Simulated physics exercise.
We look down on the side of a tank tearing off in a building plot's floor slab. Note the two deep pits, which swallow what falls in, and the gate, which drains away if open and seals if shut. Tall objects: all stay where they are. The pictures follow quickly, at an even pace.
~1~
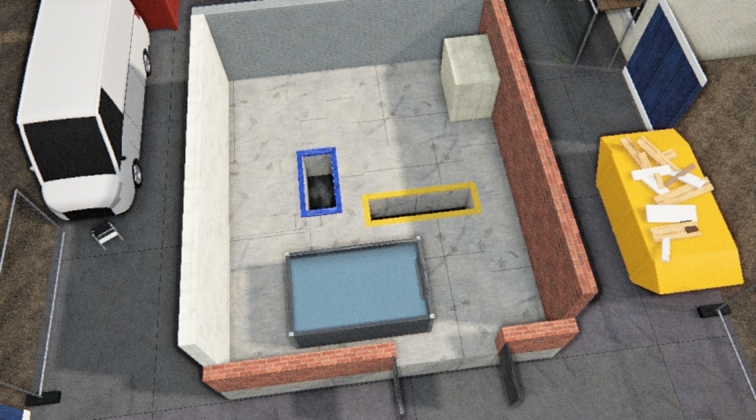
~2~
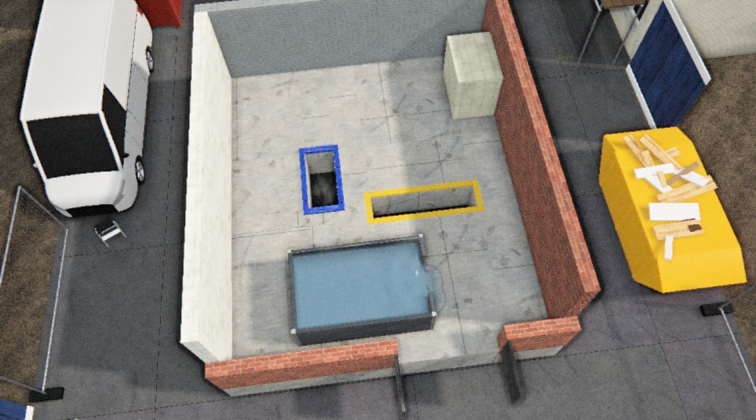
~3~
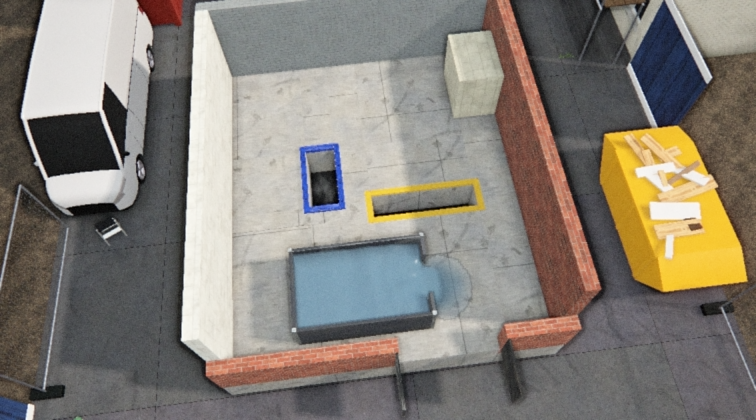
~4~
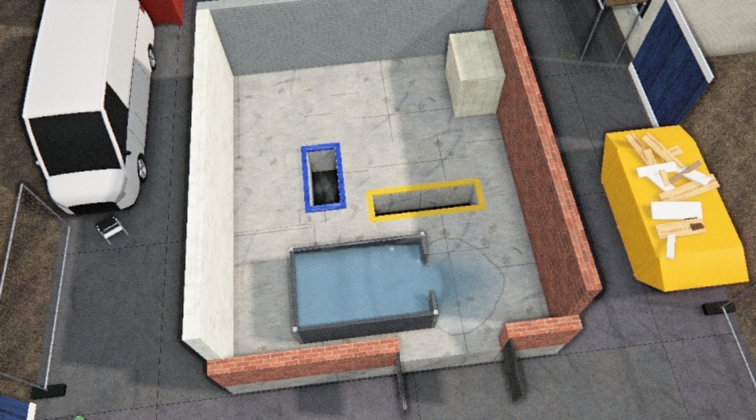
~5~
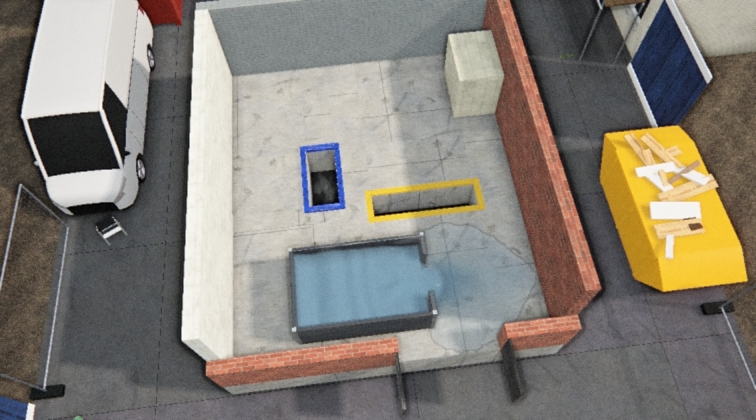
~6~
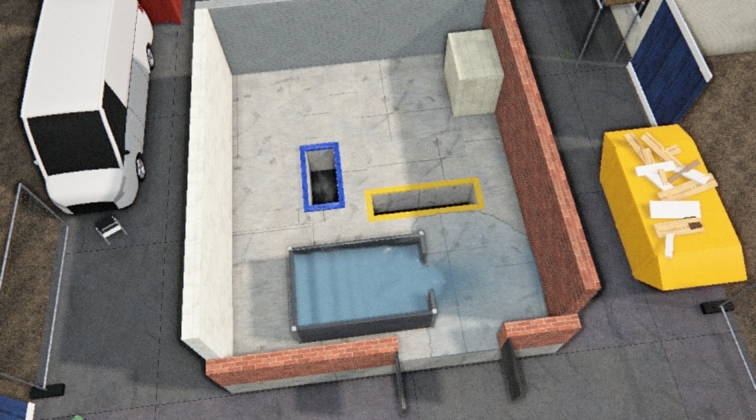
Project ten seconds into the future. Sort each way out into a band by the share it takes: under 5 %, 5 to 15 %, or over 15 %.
Shares: The gate takes over 15 %; the yellow pit takes over 15 %; the blue pit takes under 5 %.
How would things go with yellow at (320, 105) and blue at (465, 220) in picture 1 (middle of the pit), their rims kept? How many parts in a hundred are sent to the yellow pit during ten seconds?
Result - yellow pit, 6 in a hundred.
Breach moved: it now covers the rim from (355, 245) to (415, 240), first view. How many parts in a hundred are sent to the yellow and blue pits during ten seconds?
In percent: Yellow 65, blue 6.
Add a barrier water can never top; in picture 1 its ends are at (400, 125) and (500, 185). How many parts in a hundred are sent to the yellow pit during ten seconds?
The yellow pit gets 35 per cent.
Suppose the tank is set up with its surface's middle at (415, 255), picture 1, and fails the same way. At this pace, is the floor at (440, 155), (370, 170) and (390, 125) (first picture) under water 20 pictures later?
Checking the three spots, I get swamped, high and dry, swamped.
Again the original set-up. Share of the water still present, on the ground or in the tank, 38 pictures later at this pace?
Estimate: 76 %.
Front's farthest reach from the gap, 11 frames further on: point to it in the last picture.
I'd say around (491, 118).
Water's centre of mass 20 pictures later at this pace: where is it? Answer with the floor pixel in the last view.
My pick is pixel (421, 263).
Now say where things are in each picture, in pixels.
The first frame shows the water tank at (358, 286) is whole and still.
In the second frame, water pours out at (424, 286) and has run to (430, 269).
In the third frame, the front is at (463, 273), out from the gap at (425, 285).
In the fourth frame, water pours out at (426, 284) and has run to (497, 274).
In the fifth frame, the front is at (528, 271), out from the gap at (425, 284).
In the sixth frame, water pours out at (424, 283) and has run to (526, 240).
A moment on, water covers 15 % of the floor; the gate 1 %, the yellow pit 1 %, the blue pit 0 %.
Next, water covers 20 % of the floor; the gate 2 %, the yellow pit 1 %, the blue pit 0 %.
Then, water covers 30 % of the floor; the gate 6 %, the yellow pit 5 %, the blue pit 0 %.
Later, water covers 60 % of the floor; the gate 13 %, the yellow pit 12 %, the blue pit 0 %.
In the end, water covers 85 % of the floor; the gate 19 %, the yellow pit 19 %, the blue pit 1 %.
